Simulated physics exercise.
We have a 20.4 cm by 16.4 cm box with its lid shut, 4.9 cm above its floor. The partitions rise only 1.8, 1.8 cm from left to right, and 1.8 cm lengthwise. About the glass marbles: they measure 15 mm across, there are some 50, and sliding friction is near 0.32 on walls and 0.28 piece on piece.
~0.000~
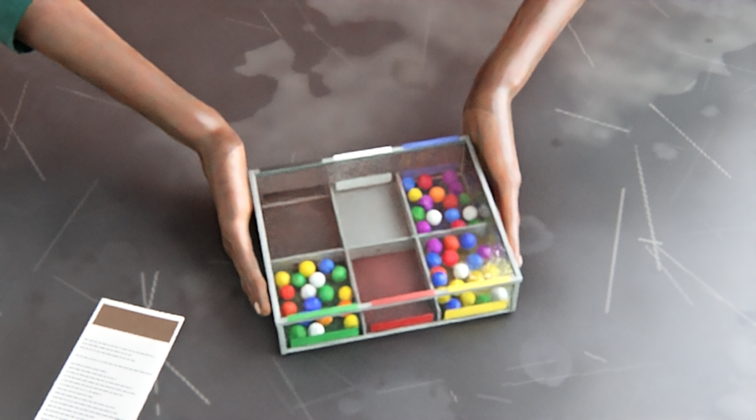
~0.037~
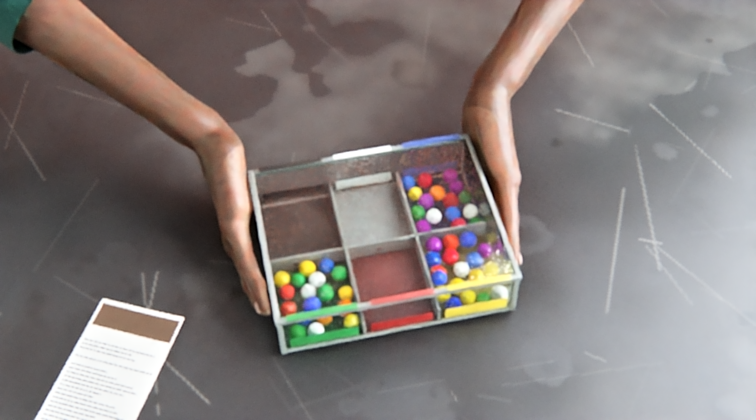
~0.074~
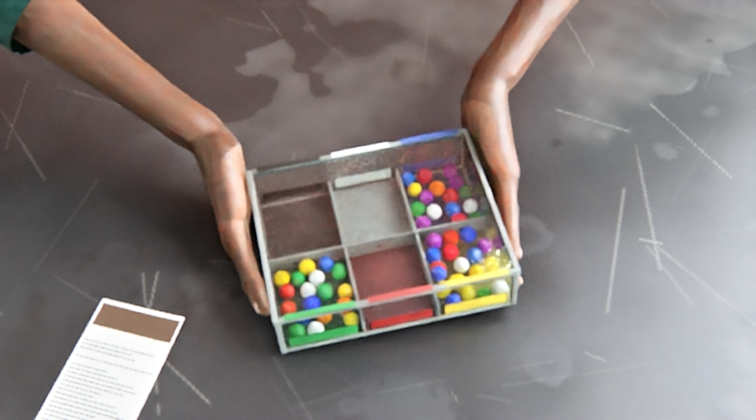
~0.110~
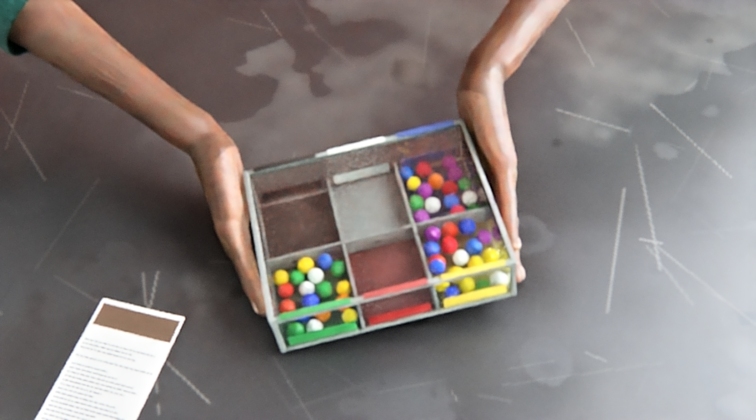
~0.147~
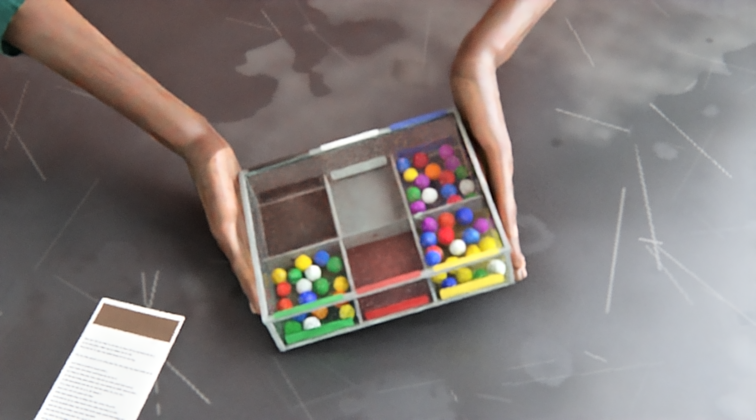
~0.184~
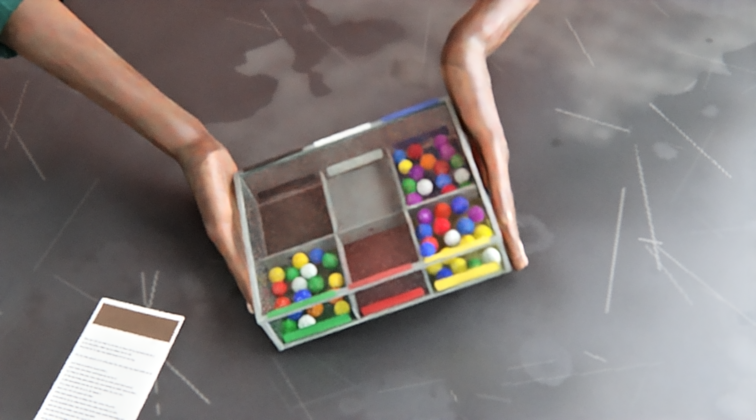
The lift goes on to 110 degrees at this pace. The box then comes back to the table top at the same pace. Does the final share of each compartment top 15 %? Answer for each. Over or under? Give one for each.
Red under; blue under; green over; yellow under; white under; black over.
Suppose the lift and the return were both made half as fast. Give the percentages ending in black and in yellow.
Then black would get 55 per cent, while yellow would get 0 per cent.
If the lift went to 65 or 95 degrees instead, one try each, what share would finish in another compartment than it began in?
Roughly 0 percent, then roughly 70 percent.
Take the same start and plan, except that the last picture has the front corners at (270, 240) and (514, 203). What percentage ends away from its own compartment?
Estimate: Near 75 %.
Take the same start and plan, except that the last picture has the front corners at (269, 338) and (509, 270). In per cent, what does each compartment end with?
It comes out as red at 30 percent, blue at 0 percent, green at 65 percent, yellow at 0 percent, white at 0 percent and black at 0 percent.
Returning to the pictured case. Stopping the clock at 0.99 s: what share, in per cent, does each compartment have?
You'd find red at 5, blue at 15, green at 35, yellow at 30, white at 15 and black at 0 per cent.
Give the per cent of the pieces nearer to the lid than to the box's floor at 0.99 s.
Some 80 per cent.
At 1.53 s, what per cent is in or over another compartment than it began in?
Near 75 per cent of it.
Then, at 0.99 s, tilt 110 degrees; red 5 %, blue 15 %, green 35 %, yellow 30 %, white 15 %.
After 1.53 s, tilt 49 degrees; green 40 %, black 55 %.
After 2.13 s, tilt 0 degrees; green 40 %, black 55 %.
In the end, at 2.7 s, red 0 %, blue 0 %, green 40 %, yellow 0 %, white 0 %, black 55 %.
